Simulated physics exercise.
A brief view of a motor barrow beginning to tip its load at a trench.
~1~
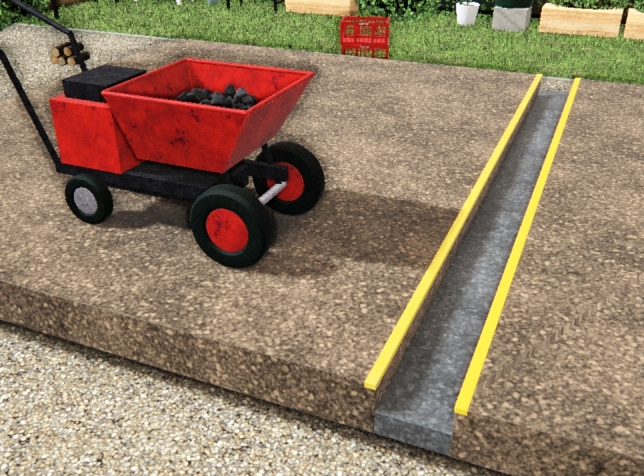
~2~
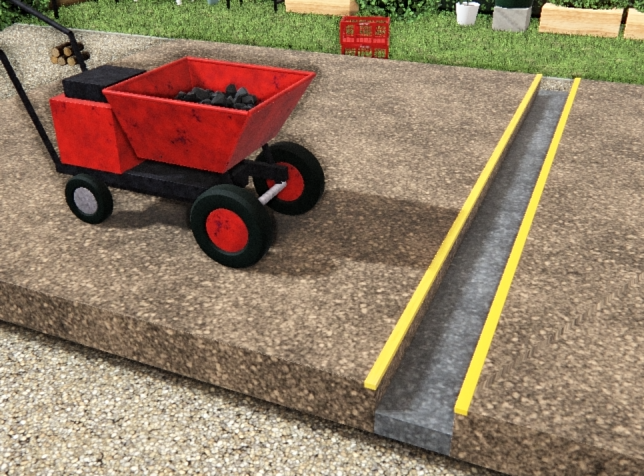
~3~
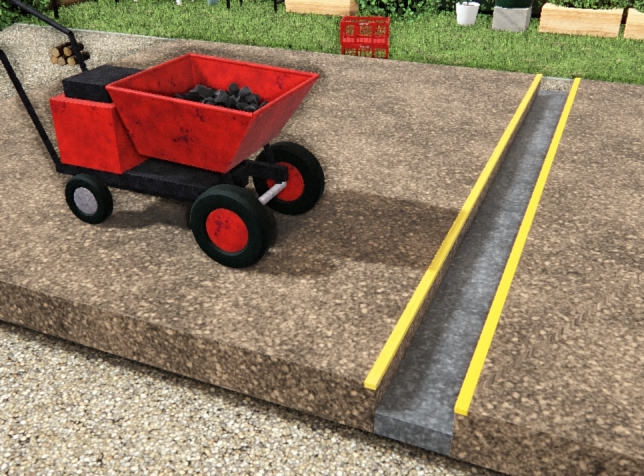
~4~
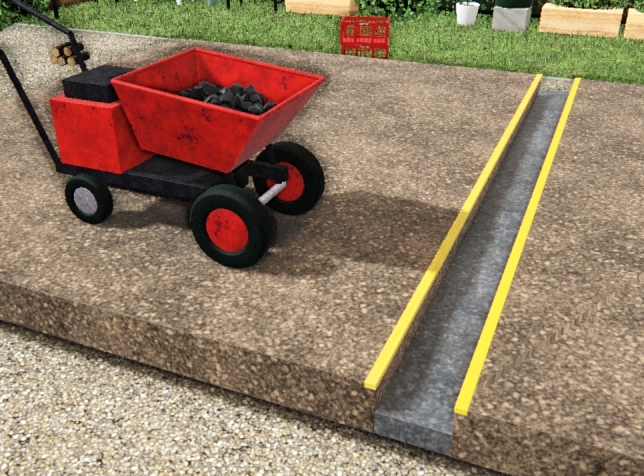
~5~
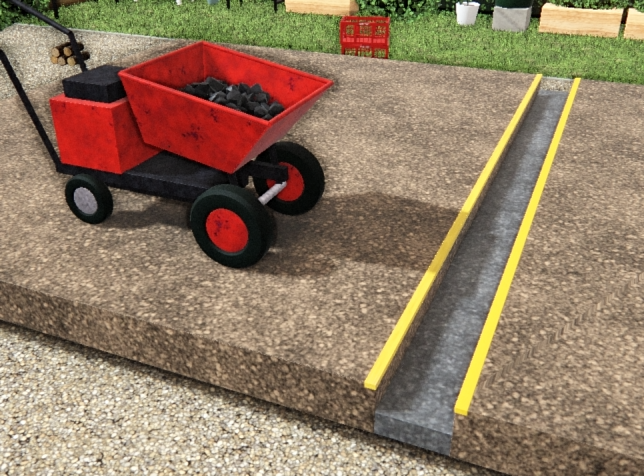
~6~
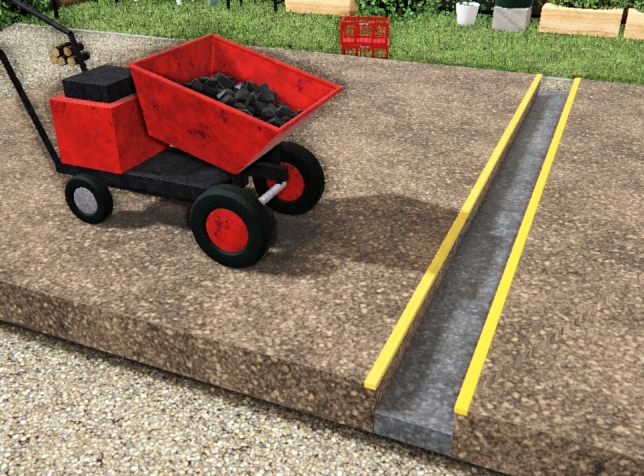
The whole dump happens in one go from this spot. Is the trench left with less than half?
Yes, it holds less than half.
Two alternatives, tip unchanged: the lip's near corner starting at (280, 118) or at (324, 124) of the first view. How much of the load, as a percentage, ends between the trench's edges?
70 and 90 percent, in that order.
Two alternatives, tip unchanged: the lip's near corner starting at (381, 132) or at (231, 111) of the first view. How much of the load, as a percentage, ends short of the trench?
About 0 %, then 60 %.
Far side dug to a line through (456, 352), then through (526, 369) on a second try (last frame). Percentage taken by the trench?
The share would be 40 % first and 40 % second.
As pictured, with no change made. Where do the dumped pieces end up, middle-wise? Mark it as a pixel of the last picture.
Close to (422, 266) in the last view.
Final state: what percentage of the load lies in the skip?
Estimate: 10 %, roughly.
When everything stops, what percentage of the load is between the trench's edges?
Somewhere around 35 percent, I'd say.
Just after the last frame, skip tipped steeply; every one in the skip.
A moment on, skip tipped right over; almost all in the skip; about a tenth short of the trench; just a few falling.
Further on, skip tipped right over; roughly a quarter in the skip; roughly half short of the trench; roughly a quarter in or heaped over the trench; just a few beyond it.
When it is over, skip tipped right over; about a tenth in the skip; roughly half short of the trench; roughly a third in or heaped over the trench; just a few beyond it.
